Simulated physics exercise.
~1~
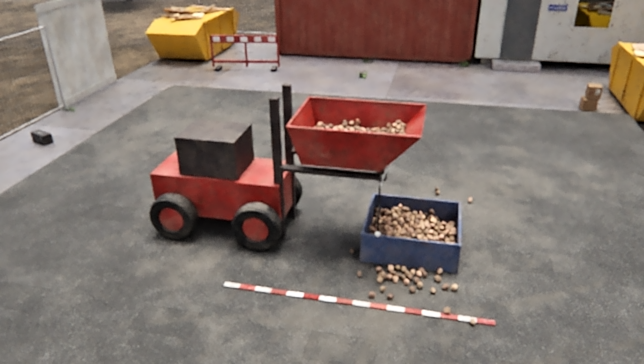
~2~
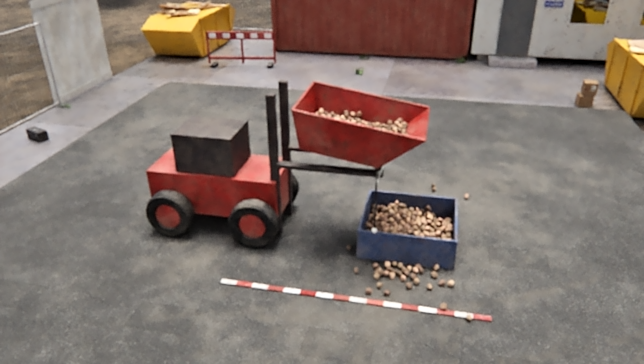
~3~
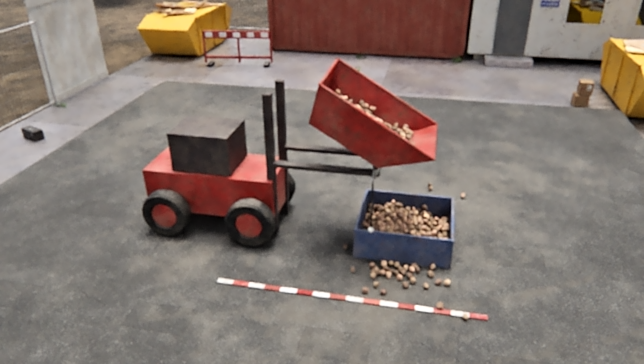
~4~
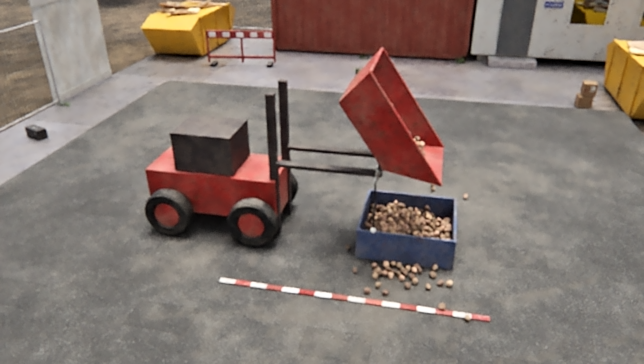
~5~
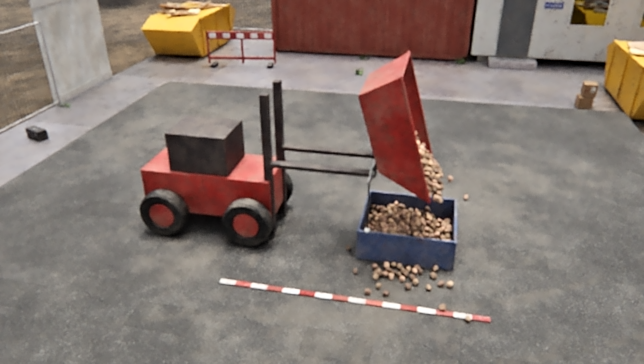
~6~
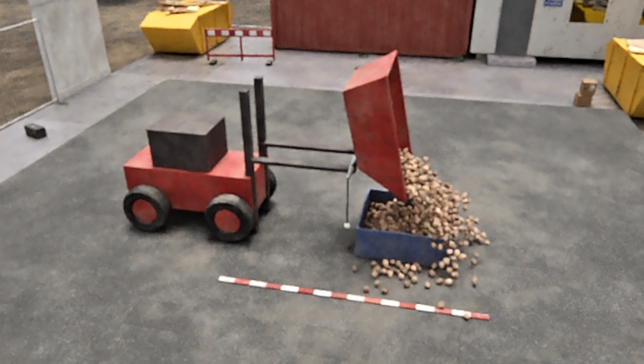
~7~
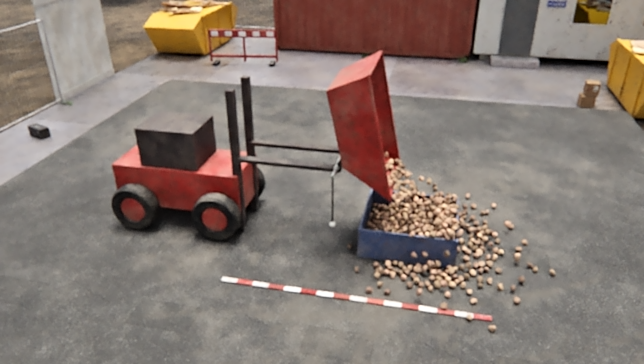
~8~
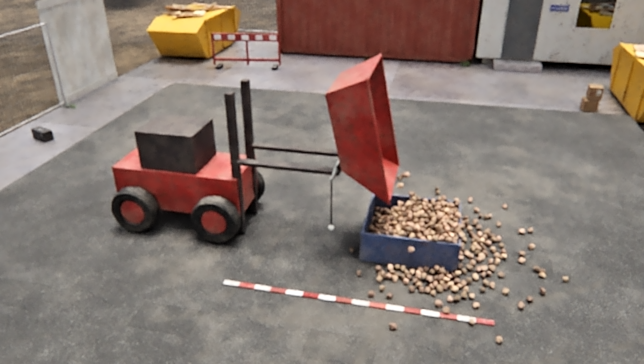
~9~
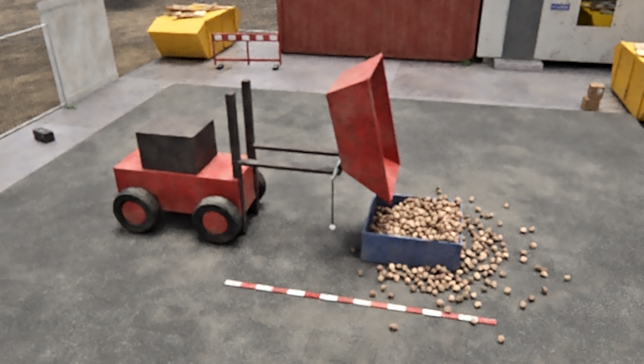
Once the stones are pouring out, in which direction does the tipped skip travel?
The tipped skip moves to the left, carried along as the truck backs away from the blue bin.
